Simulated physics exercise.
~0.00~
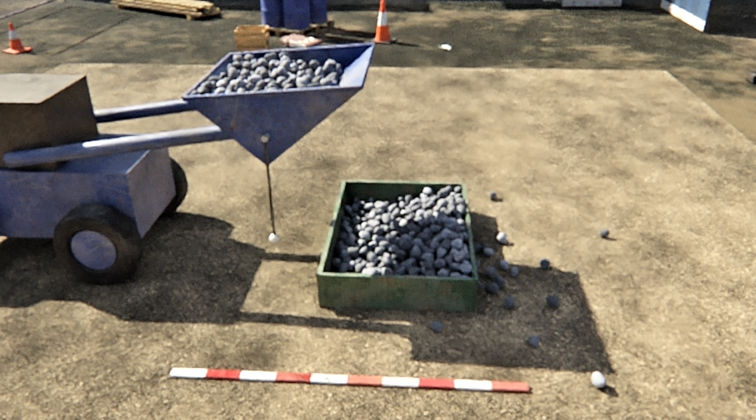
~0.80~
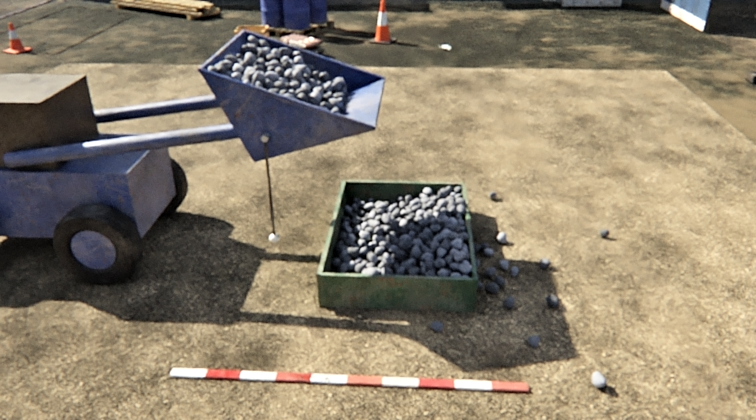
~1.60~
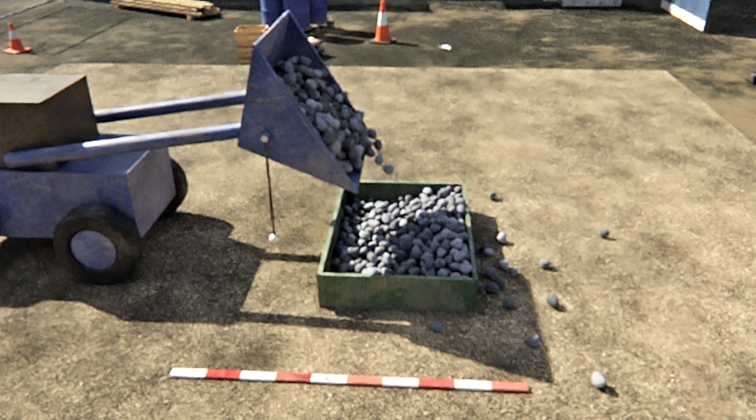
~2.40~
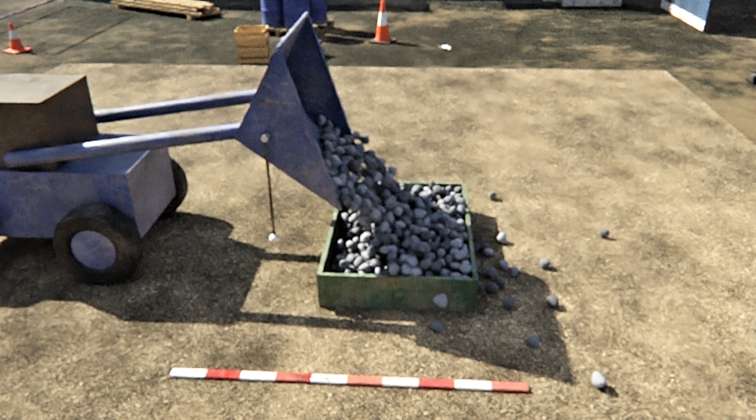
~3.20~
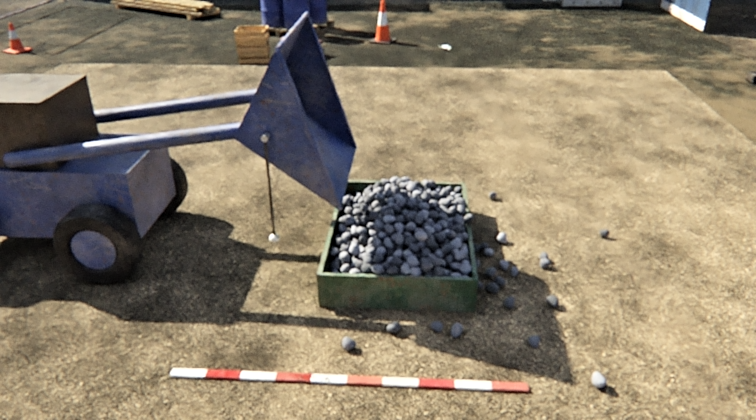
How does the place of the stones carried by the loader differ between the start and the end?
At the start they sit in the raised blue bucket. By the end they are lower and further right, heaped with the earlier stones in the green bin, with a few on the ground in front.
